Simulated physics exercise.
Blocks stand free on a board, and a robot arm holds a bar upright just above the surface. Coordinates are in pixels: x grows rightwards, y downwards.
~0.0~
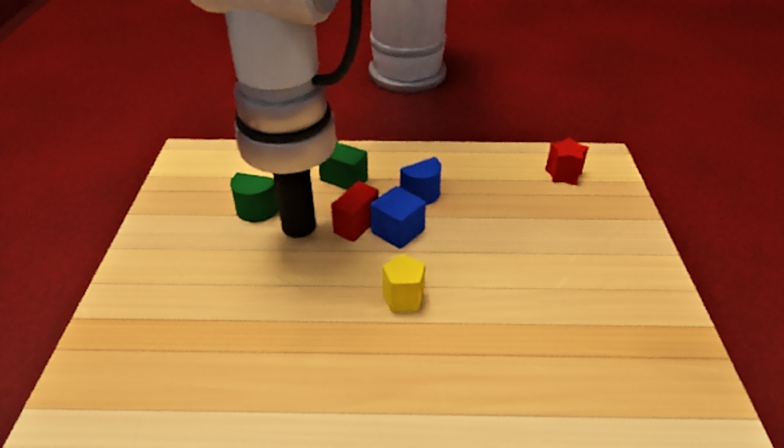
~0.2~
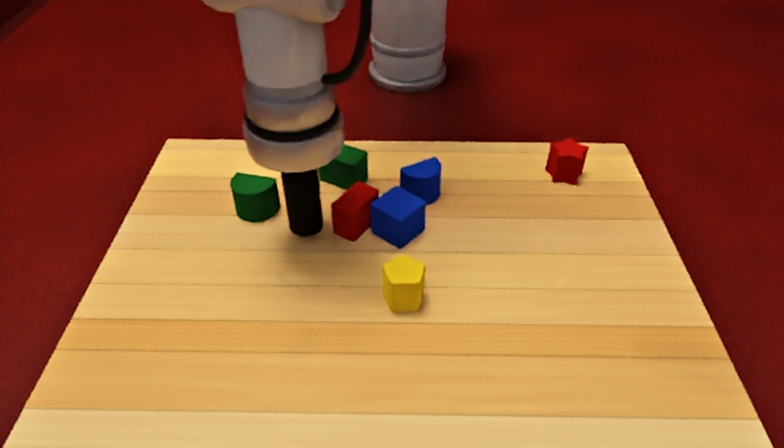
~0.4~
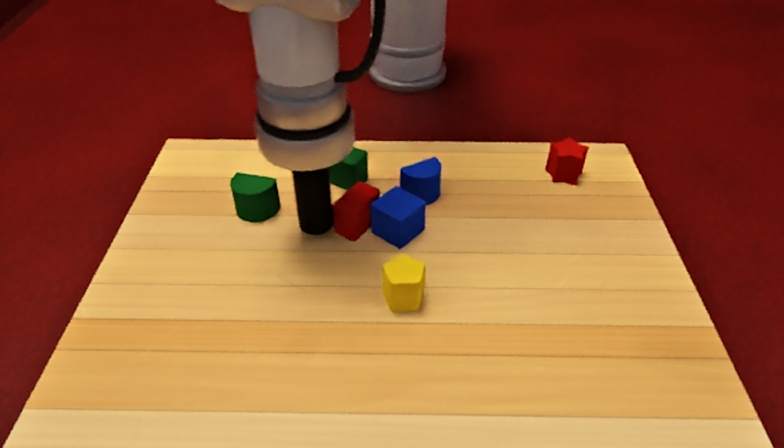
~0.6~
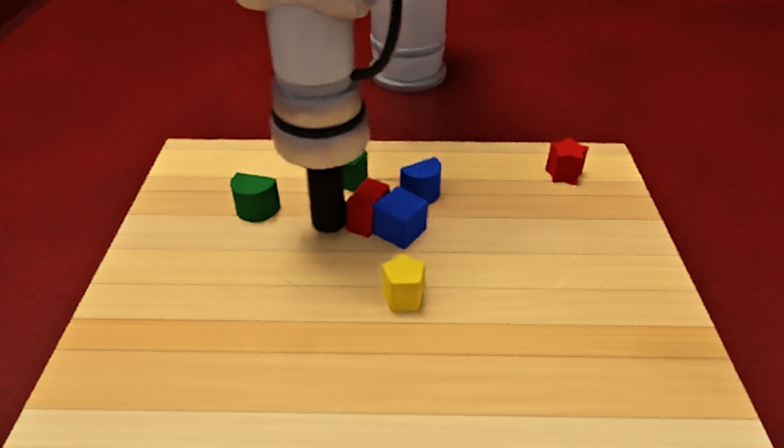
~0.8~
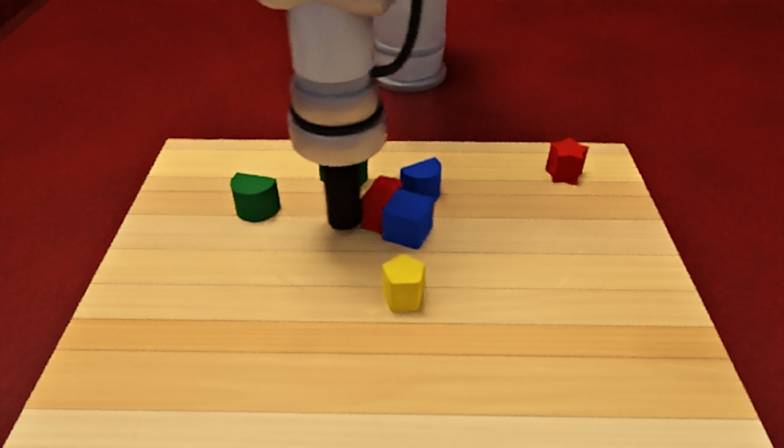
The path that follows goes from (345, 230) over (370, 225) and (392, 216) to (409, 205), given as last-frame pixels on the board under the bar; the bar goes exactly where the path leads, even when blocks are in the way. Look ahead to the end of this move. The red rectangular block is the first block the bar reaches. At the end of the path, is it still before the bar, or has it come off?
Still in front.
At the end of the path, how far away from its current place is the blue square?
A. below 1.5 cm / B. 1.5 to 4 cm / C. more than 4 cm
That would be B.
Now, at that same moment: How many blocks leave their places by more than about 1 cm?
My count: 3 or more.
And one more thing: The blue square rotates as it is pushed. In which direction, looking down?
Viewed from above: Clockwise.
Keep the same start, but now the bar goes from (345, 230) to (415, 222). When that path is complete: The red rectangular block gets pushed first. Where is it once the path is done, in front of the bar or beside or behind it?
Looking at the end of the path, the red rectangular block is still being driven ahead.
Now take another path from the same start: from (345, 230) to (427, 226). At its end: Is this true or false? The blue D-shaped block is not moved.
False
The first path, step by step. Halfway along, bar (382, 210); red rectangular block (418, 181); blue square (439, 204), turned 20° clockwise; blue D-shaped block (438, 160), turned 10° anticlockwise.
At the end, bar (409, 194); green rectangular block in place; red rectangular block (441, 172), turned 15° anticlockwise; blue square (441, 205), turned 25° clockwise; blue D-shaped block (452, 149), turned 20° anticlockwise.
